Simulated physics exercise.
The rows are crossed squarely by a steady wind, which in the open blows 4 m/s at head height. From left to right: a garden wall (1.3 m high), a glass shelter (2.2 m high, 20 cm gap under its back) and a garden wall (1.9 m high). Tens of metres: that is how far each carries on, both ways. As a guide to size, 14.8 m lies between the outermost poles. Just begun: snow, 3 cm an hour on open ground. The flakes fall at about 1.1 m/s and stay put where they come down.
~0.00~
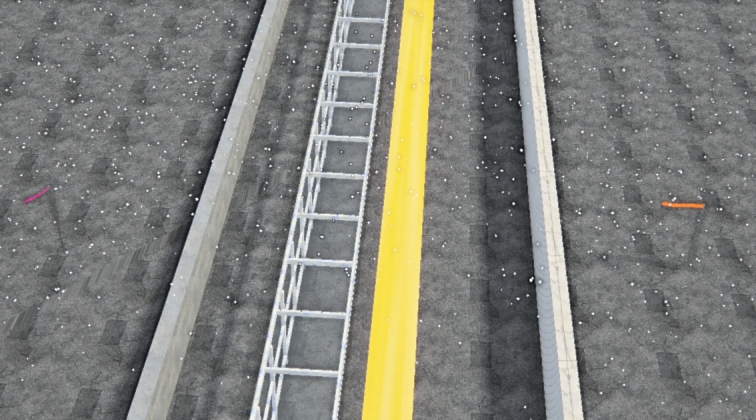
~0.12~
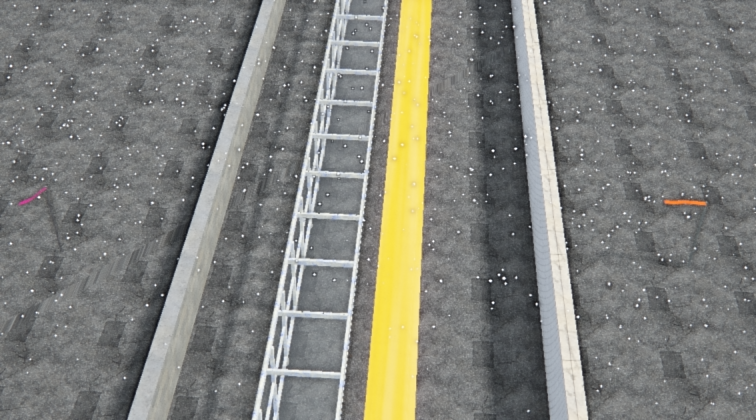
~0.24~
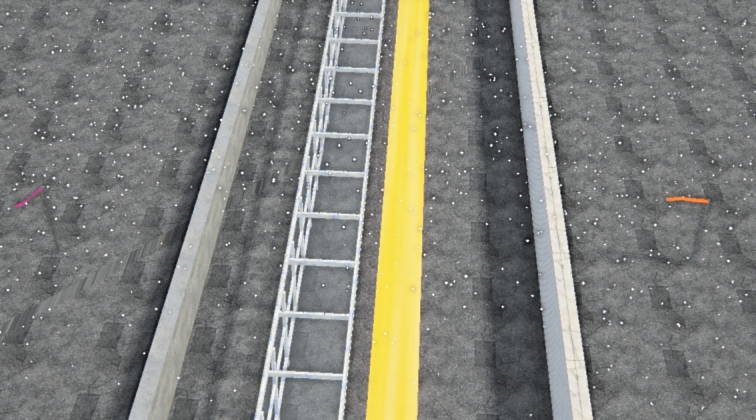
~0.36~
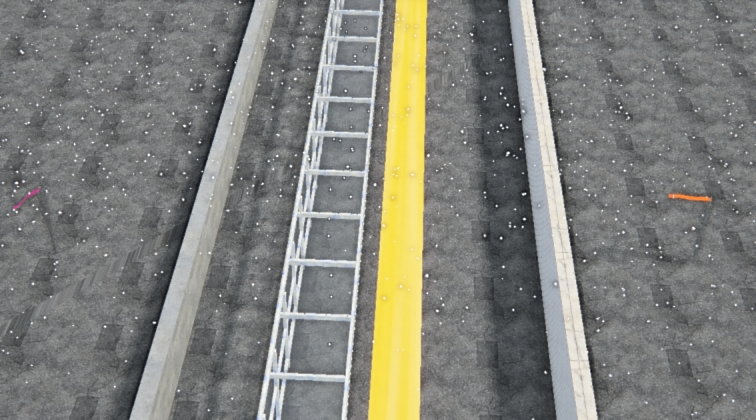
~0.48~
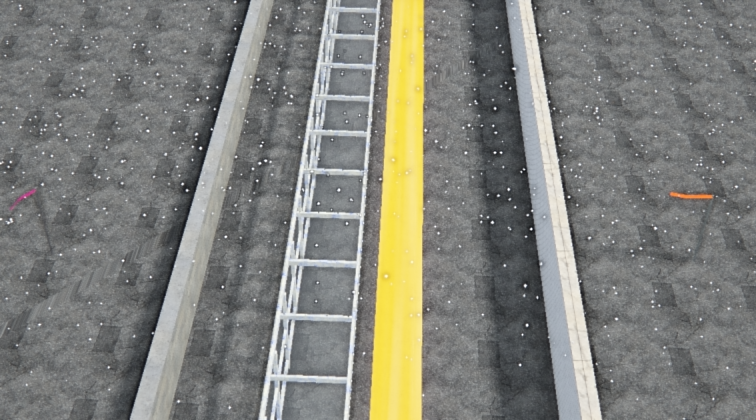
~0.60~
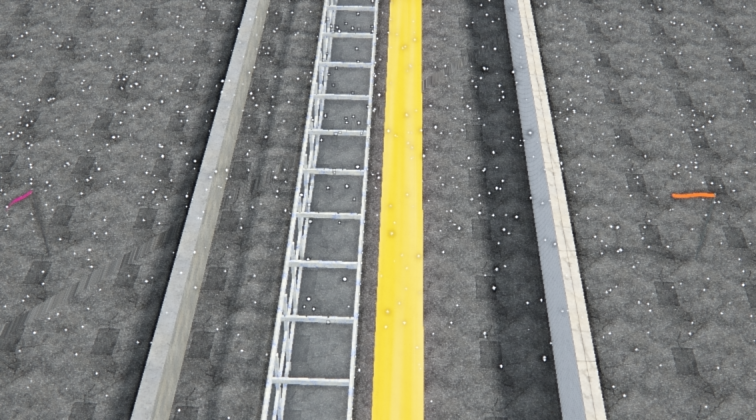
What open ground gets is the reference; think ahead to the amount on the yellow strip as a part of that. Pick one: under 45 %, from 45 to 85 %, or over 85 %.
I would say between 45 and 85 %.
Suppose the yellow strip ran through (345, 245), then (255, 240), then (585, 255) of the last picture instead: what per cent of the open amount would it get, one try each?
20 %, then 70 %, then 110 %.
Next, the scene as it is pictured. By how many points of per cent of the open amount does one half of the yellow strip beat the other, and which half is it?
Result: Left section leads by approx. 10 points.
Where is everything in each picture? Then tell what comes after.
The first frame shows the left ribbon ends at (23, 203), leaning 55 degrees to the left.
The second frame shows the right ribbon ends at (665, 202), leaning 85 degrees to the left and the yellow one passes (400, 249).
The third frame shows the left ribbon ends at (16, 206), leaning 55 degrees to the left, above the rows the flakes slant 80 degrees from upright, towards the left and the top of the right garden wall crosses (547, 153).
The fourth frame shows the right ribbon ends at (669, 196), leaning 85 degrees to the left and the yellow one passes (404, 183).
The fifth frame shows the left ribbon ends at (10, 209), leaning 50 degrees to the left and above the rows the flakes slant 80 degrees from upright, towards the left.
The sixth frame shows the right ribbon ends at (673, 195), leaning 85 degrees to the left and the top of the glass shelter crosses (337, 130).
After 10 minutes open ground has 5 mm and the yellow strip 3 mm.
After 30 minutes open ground has 15 mm and the yellow strip 10 mm.
After 60 minutes open ground has 30 mm and the yellow strip 20 mm, so the yellow strip has 65 % of the open amount; the left half of it has 69 %, the right half 61 %.
